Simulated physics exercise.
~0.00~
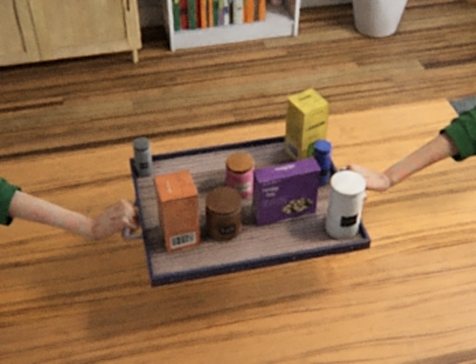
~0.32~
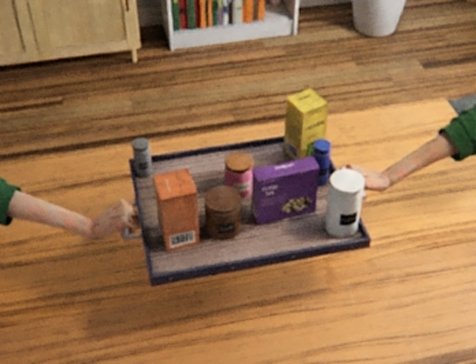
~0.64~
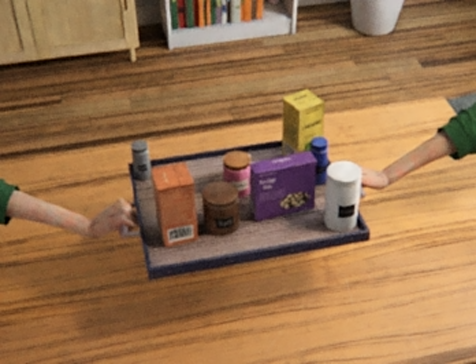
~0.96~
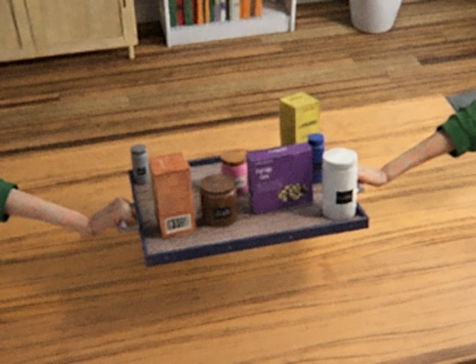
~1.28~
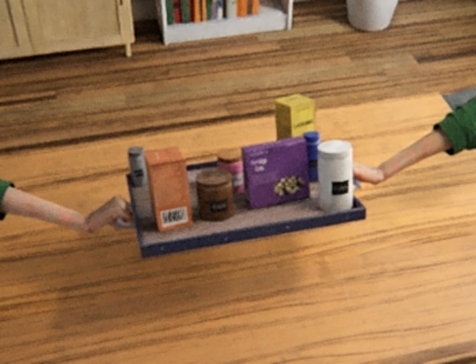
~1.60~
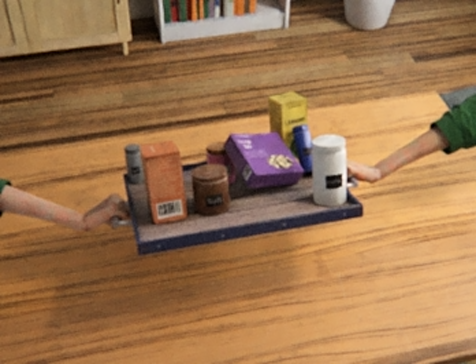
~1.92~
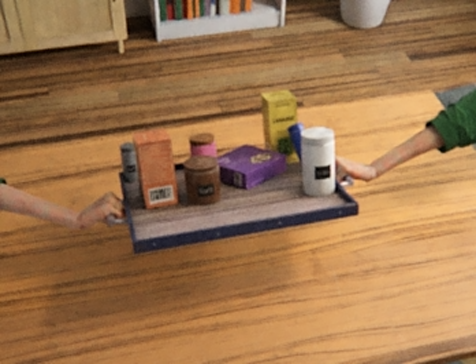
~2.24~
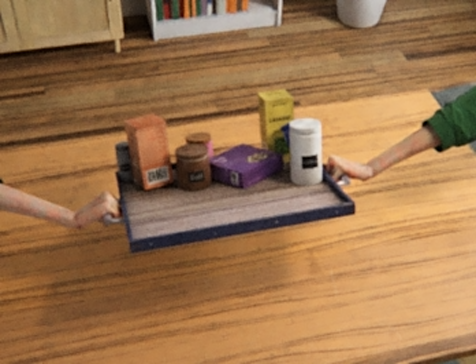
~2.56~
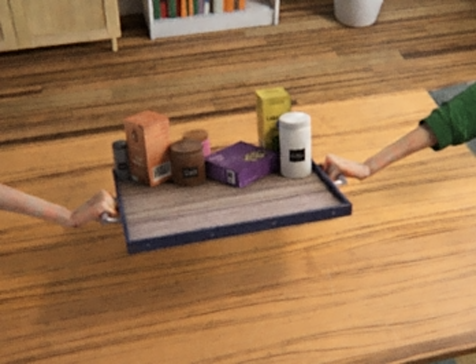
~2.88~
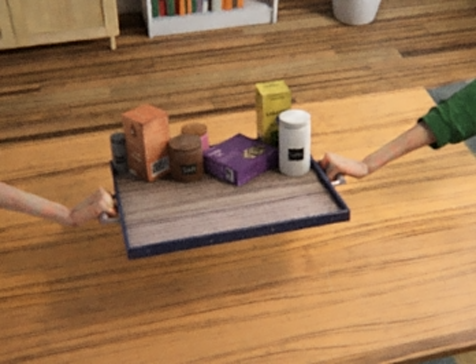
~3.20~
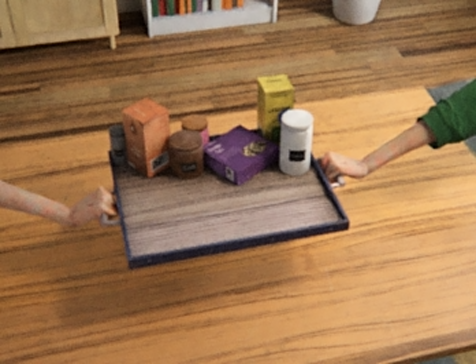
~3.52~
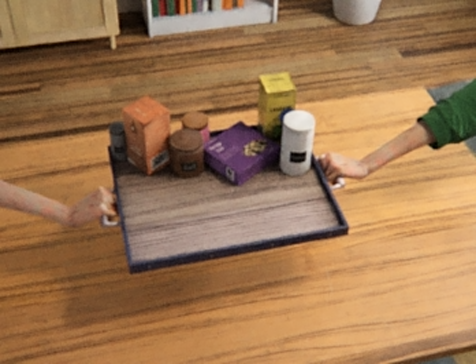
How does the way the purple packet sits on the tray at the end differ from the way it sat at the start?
At the start the purple packet stood upright on the tray, but by the end it was lying on its side.
Over a wooden table, two hands held a tray of jars, shakers and cartons and tipped its far edge down; the purple packet fell over and most things slid to the far side, staying there once the tray was levelled.
